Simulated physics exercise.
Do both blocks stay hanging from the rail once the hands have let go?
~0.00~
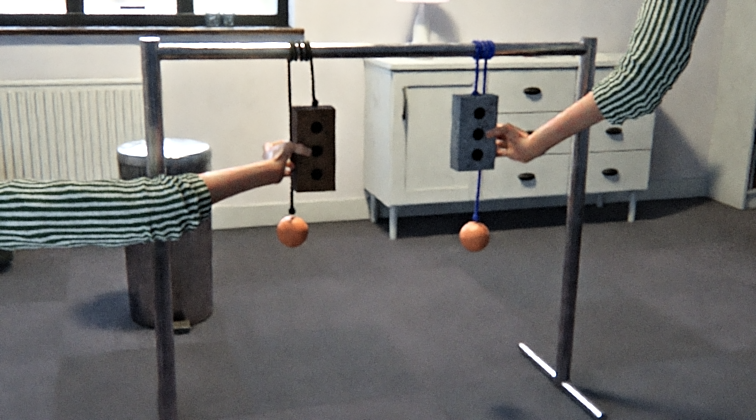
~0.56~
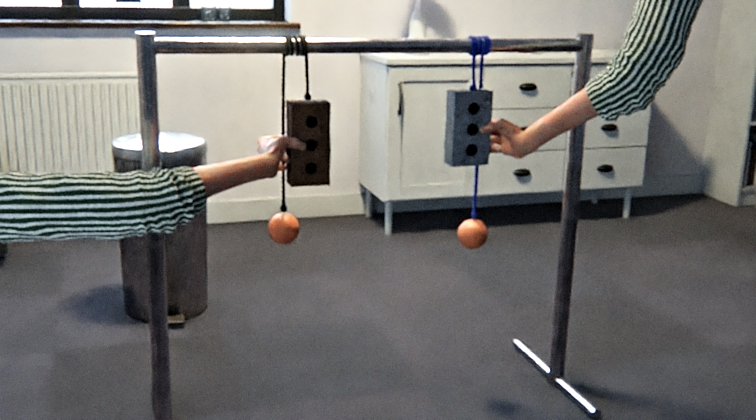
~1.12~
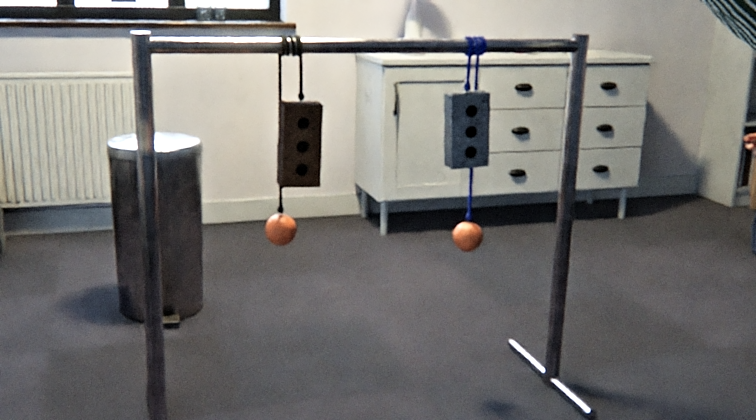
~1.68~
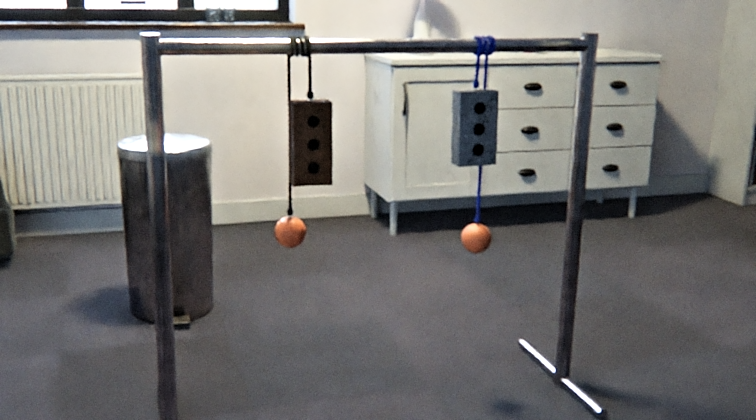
Yes, the brown block keeps its height and the grey one stays hanging too, so neither comes down.
Two hands in green-and-white striped sleeves reach in from either side of a metal rail, seen from the front in a grey-floored room with a silver bin at left and white drawers behind. The left hand holds a brown block on a dark cord, the right hand a grey block on a blue cord, and an orange ball hangs beneath each. Both hands then let go and draw back out of the way. The view sways a little, but neither block drops. At the end both still hang below the rail, with the balls beneath them.
